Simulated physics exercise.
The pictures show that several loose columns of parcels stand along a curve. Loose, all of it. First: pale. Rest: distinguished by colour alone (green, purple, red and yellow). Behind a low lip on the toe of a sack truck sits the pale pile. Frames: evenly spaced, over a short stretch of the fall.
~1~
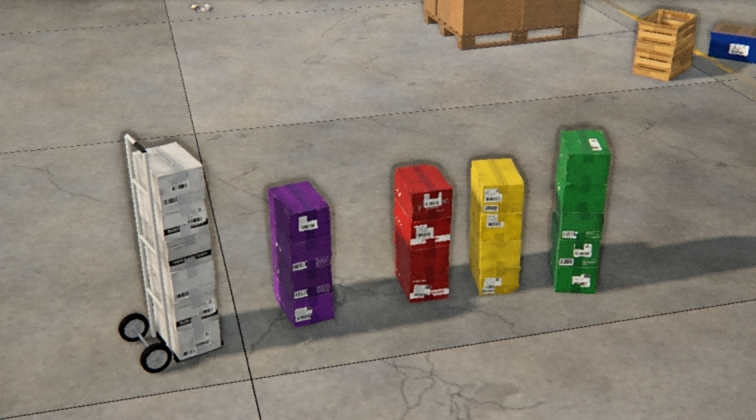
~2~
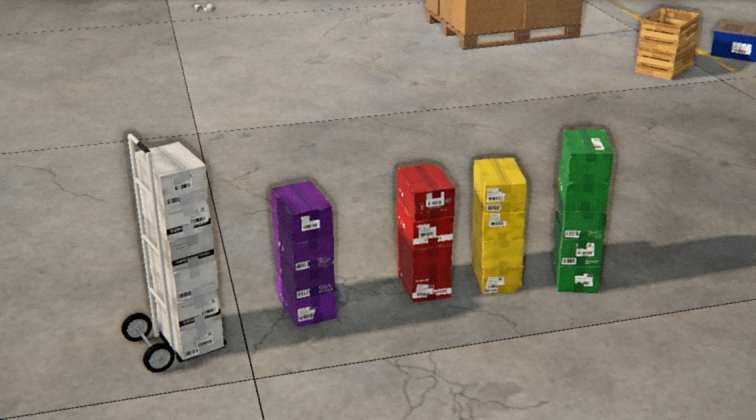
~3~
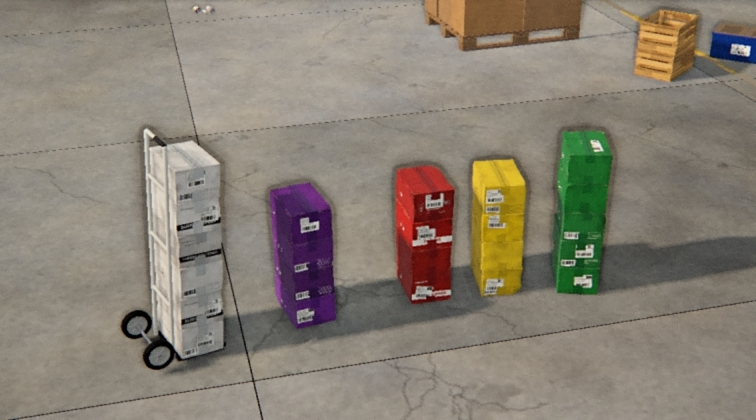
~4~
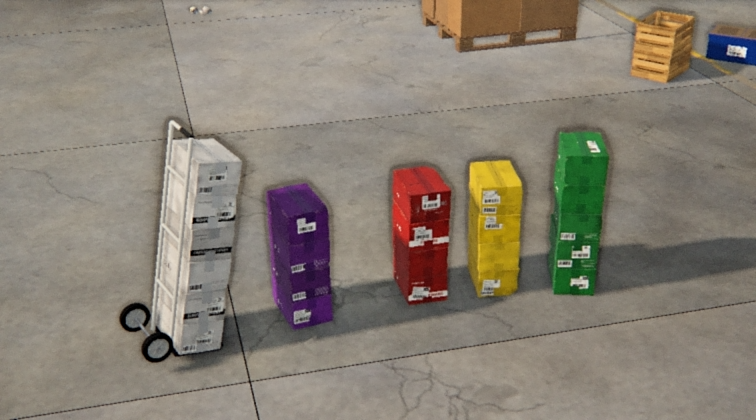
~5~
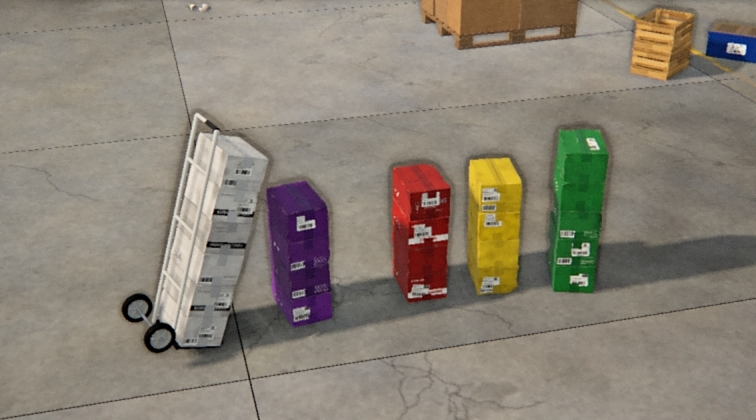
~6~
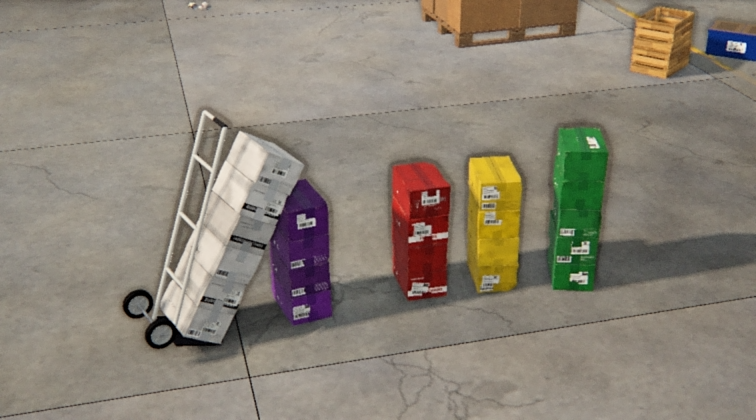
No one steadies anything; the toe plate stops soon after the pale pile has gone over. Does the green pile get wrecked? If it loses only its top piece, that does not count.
No, it survives.
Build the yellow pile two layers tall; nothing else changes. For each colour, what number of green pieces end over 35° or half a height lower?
Green count: 0.
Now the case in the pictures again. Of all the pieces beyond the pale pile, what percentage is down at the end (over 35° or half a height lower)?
Estimate: Close to 25 % of the pieces.
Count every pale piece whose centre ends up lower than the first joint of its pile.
The number is 4.
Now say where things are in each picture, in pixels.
In the first picture (each place is the centre of the face we see best), truck frame (151, 197) level; top green parcel (588, 169); top purple parcel (298, 197); the others all in place.
The second picture shows truck frame (154, 197) level; top green parcel (590, 168).
The third picture shows truck frame (166, 192) rocked barely, top of the pale pile leaning barely; top green parcel (589, 170); the others all in place.
The fourth picture shows truck frame (187, 183) rocked a little, top of the pale pile leaning a little; top green parcel (586, 171); the others all in place.
The fifth picture shows truck frame (207, 175) rocked clearly, top of the pale pile leaning clearly; top green parcel (586, 169); the others all in place.
The sixth picture shows truck frame (214, 172) rocked clearly, top of the pale pile leaning well over; top green parcel (585, 167); top purple parcel (296, 195); the others all in place.
Just after the last frame, 5 of the pale pile down; none of the 5 green parcels down (0 of 17 in all colours); top green parcel unmoved; top purple parcel tilted barely.
A moment on, 6 of the pale pile down; none of the 5 green parcels down (0 of 17 in all colours); top green parcel unmoved; top purple parcel tilted clearly.
Further on, 6 of the pale pile down; none of the 5 green parcels down (4 of 17 in all colours); top green parcel unmoved; top purple parcel tilted well over, about its own height lower.
When it is over, 6 of the pale pile down; none of the 5 green parcels down (4 of 17 in all colours); top green parcel unmoved; top purple parcel tilted well over, about its own height lower. In pixels of the last frame, middles, top green parcel near (582, 154), top purple parcel near (393, 219).
